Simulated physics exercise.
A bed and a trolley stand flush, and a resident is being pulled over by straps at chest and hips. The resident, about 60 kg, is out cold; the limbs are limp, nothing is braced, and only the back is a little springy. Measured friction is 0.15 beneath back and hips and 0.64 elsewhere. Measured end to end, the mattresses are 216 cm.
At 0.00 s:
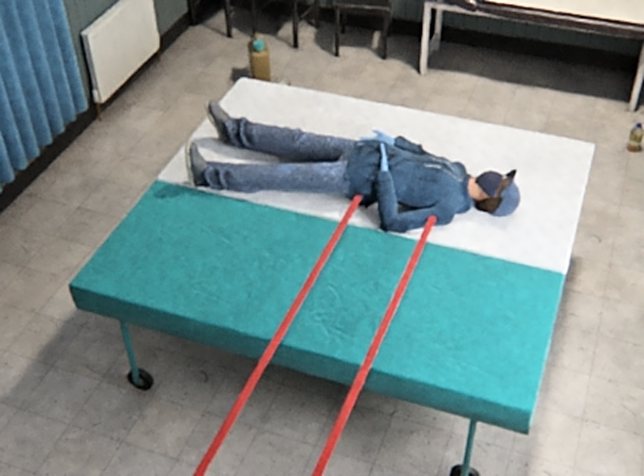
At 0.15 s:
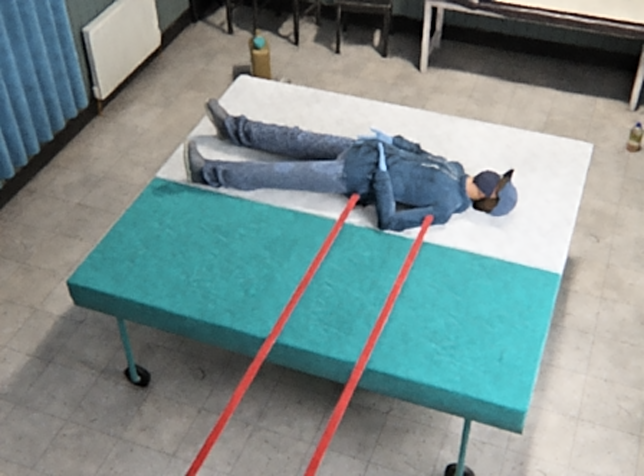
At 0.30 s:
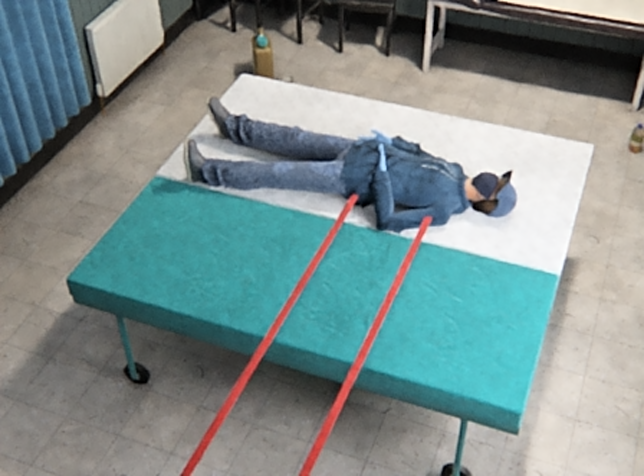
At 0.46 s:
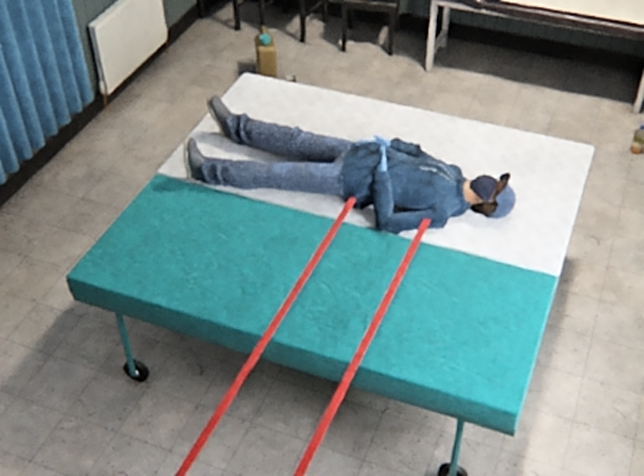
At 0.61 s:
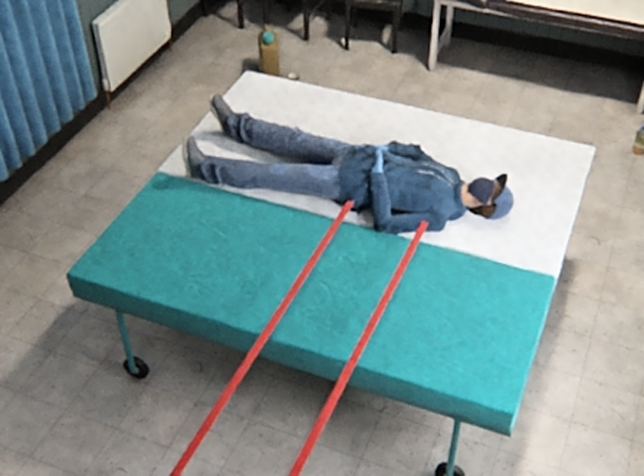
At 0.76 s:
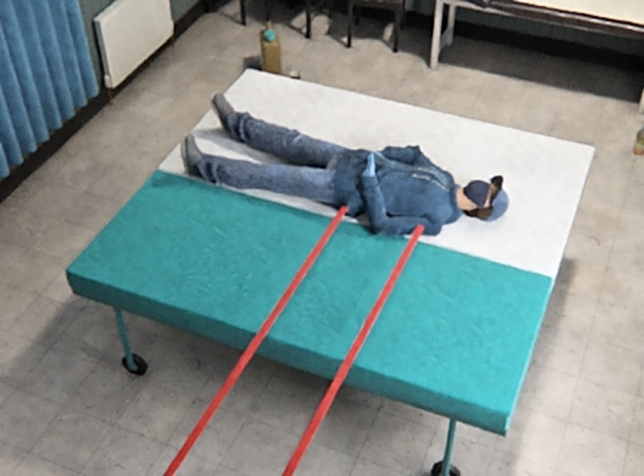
The clip shows a figure in a cap and blue clothes lying on the white part of a white-and-teal padded surface, limbs limp, as two red straps shift slightly left and the hips edge slightly toward the teal side.
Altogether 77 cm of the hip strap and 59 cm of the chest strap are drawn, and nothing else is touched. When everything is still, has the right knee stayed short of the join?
It is going to traverse the join.
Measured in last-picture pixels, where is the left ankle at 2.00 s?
It would be at about (175, 206) then.
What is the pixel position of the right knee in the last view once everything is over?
It ends up near pixel (276, 200) in the last picture.
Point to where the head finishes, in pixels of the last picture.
I'd say about pixel (442, 248).
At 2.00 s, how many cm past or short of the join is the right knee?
It is around 4 cm beyond the mark.
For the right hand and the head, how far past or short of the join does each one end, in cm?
Right hand 32 short, head 12 past.
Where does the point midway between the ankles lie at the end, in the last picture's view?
My guess is somewhere near (213, 184).
After 1.00 s the right knee is 29 cm short of the join, near (291, 153) in the last picture's view; the left hand 1 cm past the join.
After 1.50 s the right knee is 11 cm short of the join, near (284, 175) in the last picture's view; the left hand 42 cm past the join.
After 2.00 s the right knee is 4 cm past the join, near (278, 195) in the last picture's view.
When all is still (3.1 s), head crosses the join; left hand crosses the join; right hand stops short of the join; left ankle crosses the join; right ankle stops short of the join; right knee crosses the join.
